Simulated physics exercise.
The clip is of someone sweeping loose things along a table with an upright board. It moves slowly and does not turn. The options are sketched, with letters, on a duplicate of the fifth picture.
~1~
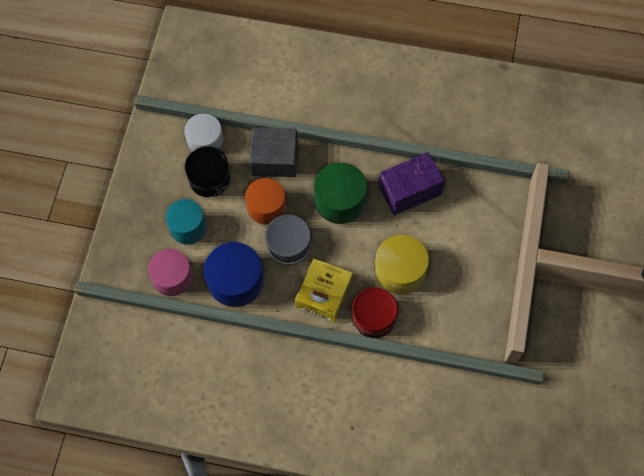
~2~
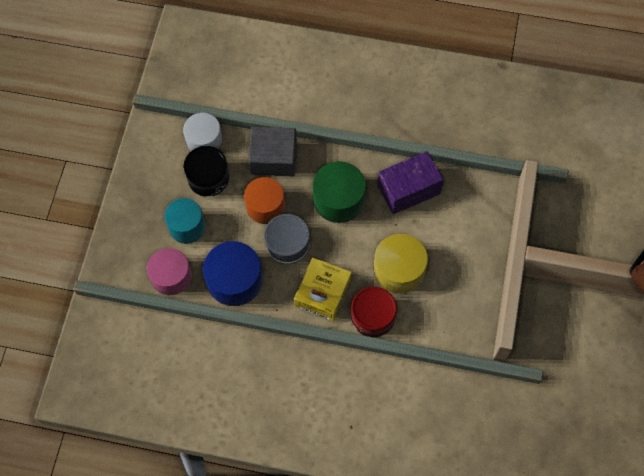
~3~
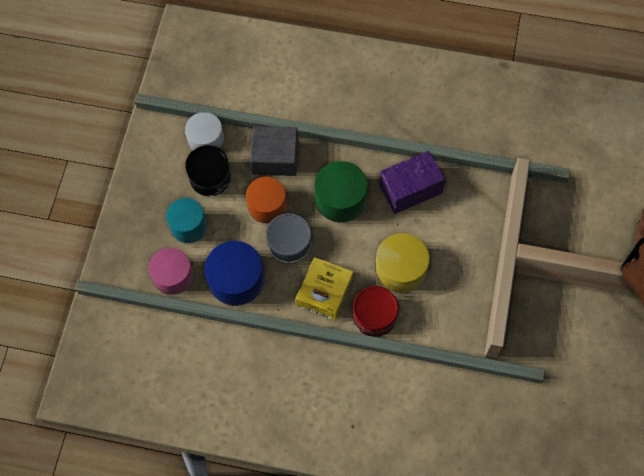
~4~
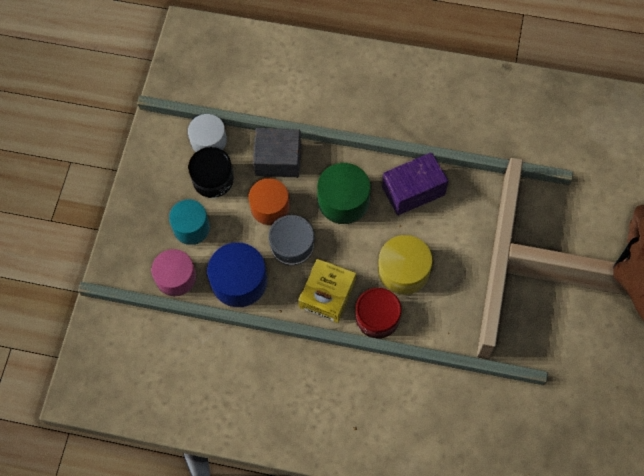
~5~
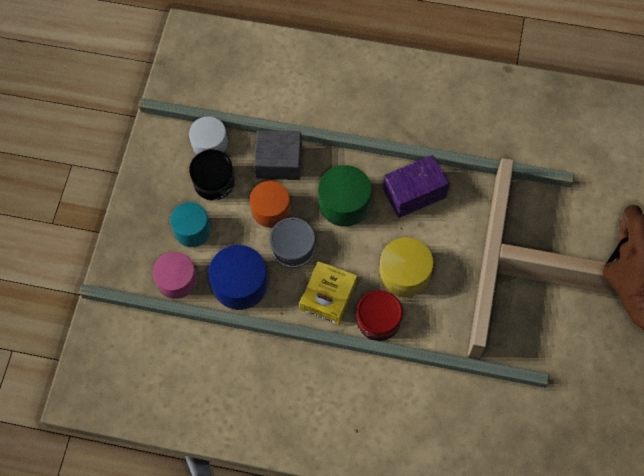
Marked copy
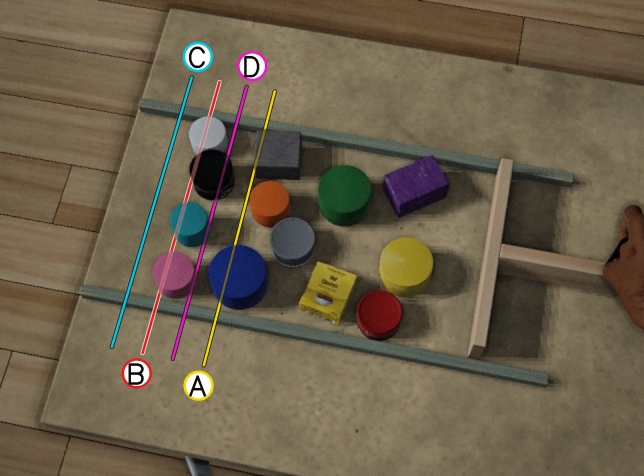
A wooden board slides slowly left between two rails toward colourful pots, blocks and tins.
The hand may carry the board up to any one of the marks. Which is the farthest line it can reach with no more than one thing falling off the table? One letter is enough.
It can go as far as A.
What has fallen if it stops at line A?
It is the pink pot.
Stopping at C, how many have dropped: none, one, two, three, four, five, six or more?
By then, six or more.
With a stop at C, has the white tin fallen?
Yes.
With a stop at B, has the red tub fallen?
No.
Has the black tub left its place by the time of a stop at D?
By then, yes.
On the copy, A at (241, 221); B at (183, 210); C at (154, 205); D at (212, 215).
On A. First, board (401, 232); red tub (356, 312); purple block (372, 176).
Then, board (311, 215); pink pot (131, 272); turquoise pot (189, 221).
Finally, board (243, 203); pink pot over the edge; white tin (146, 126); one fallen.
By contrast, B drops six; C drops nine; D drops three.
